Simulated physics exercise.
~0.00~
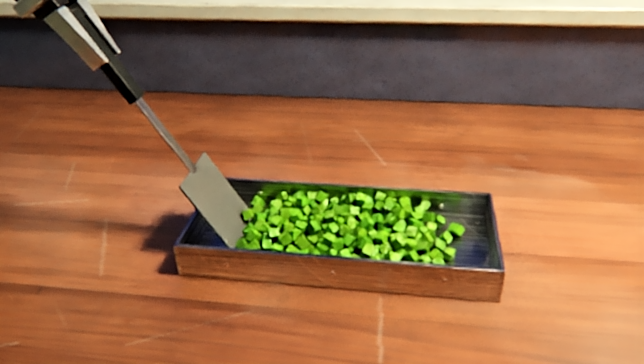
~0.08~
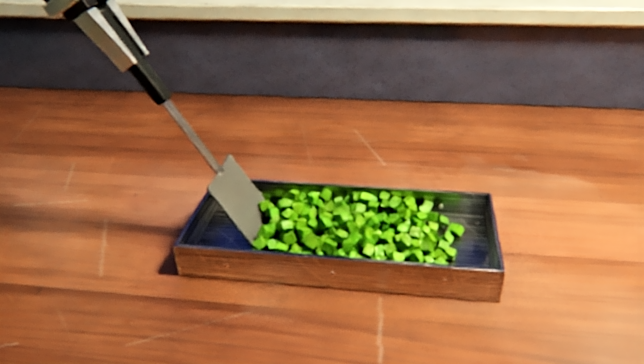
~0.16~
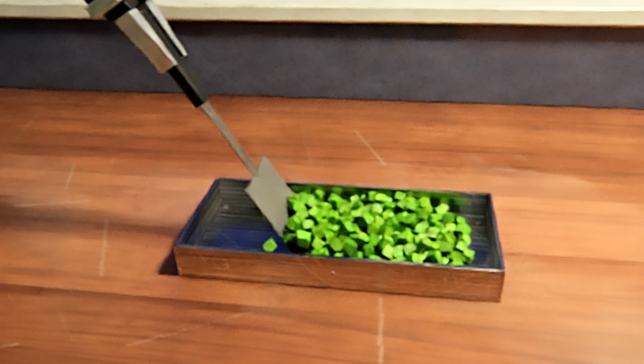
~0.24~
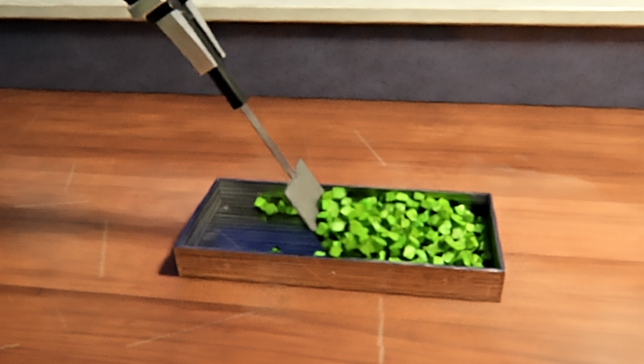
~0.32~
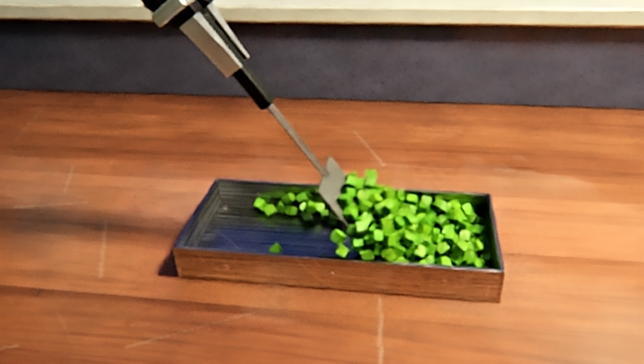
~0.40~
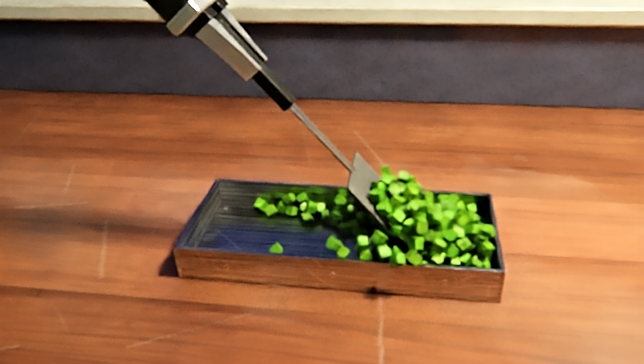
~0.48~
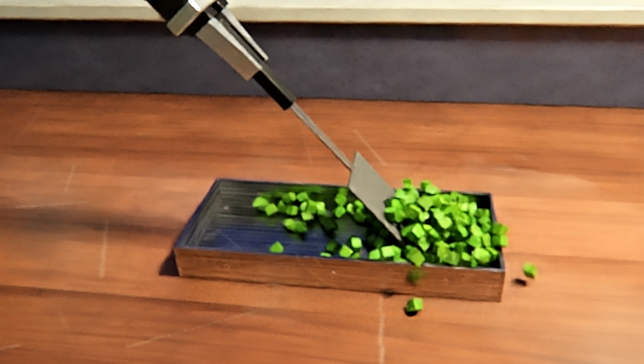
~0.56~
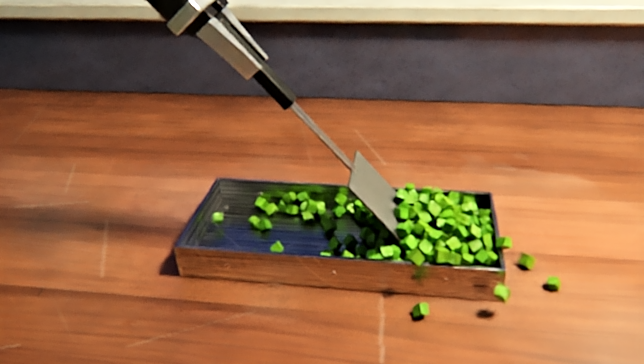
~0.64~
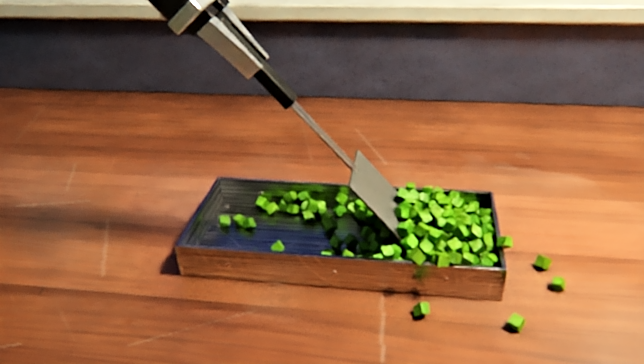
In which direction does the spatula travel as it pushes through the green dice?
The spatula travels to the right, pushing the green dice along the trough.
On a wooden table top, a robot arm sweeps a spatula rightward through a shallow trough of green vegetable dice, heaping them towards the right end. The blade then stops, and a few pieces spill onto the table while most stay in the trough.
